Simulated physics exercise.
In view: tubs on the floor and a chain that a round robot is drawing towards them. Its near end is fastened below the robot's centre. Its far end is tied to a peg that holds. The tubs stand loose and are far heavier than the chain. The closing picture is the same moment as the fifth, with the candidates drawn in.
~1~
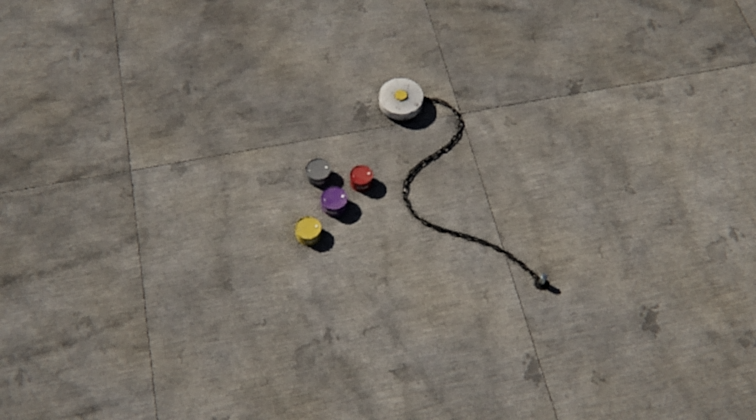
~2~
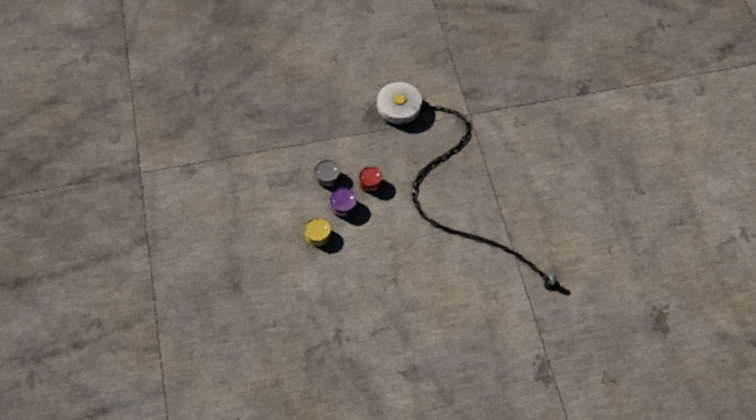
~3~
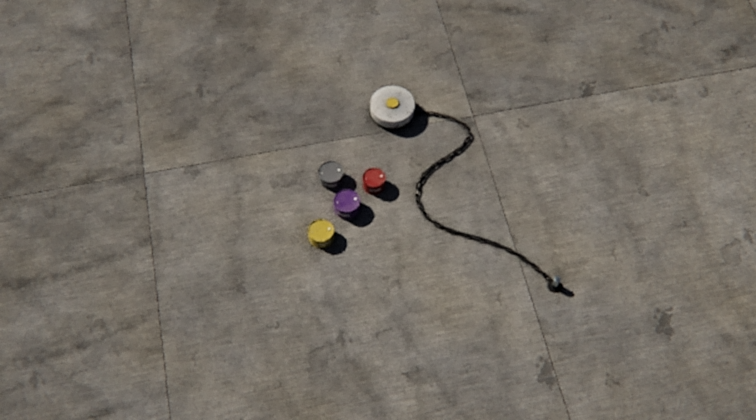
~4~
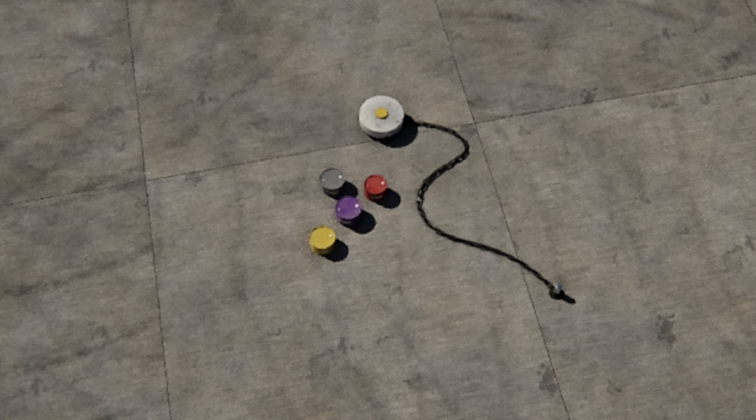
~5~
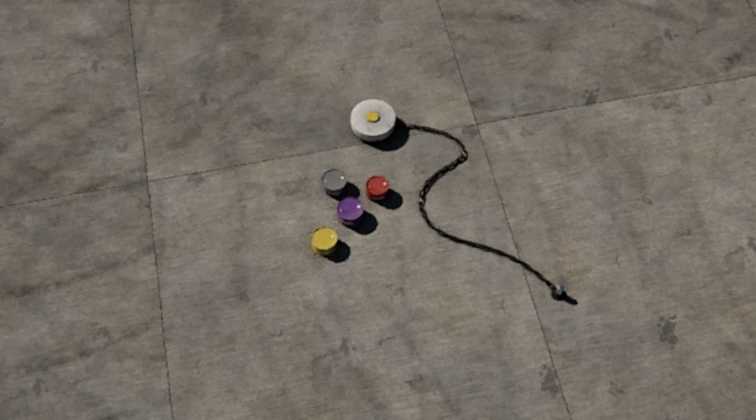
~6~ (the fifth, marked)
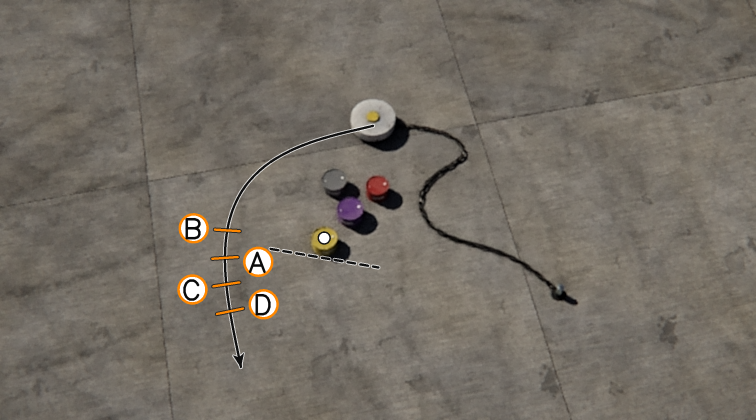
A white round robot creeps left near four small coloured tubs, dragging a curved dark chain.
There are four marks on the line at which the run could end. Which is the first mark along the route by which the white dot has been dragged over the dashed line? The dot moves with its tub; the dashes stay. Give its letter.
Stop at D.
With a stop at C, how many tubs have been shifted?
Four.
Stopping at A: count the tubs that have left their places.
Three.
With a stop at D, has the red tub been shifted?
Yes.
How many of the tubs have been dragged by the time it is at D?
Four.
On the marked copy, A at (225, 258); B at (227, 230); C at (226, 284); D at (230, 311); the dashed line at (324, 258); the route from (373, 126) via (235, 204) to (241, 367); the white dot at (324, 238).
Taking D. A third of the way, robot (279, 152); yellow tub (325, 242).
Two thirds of the way, robot (226, 226); purple tub (350, 217); grey tub (330, 204); yellow tub (325, 242); red tub (371, 205).
When it is over, robot (229, 308); purple tub (350, 239); grey tub (324, 244); yellow tub (325, 267); red tub (375, 240); the dot on the yellow tub is over the dashed line.
As for the rest, A leaves the dotted tub short, at (325, 242); B leaves the dotted tub short, at (325, 242); C leaves the dotted tub short, at (324, 253).
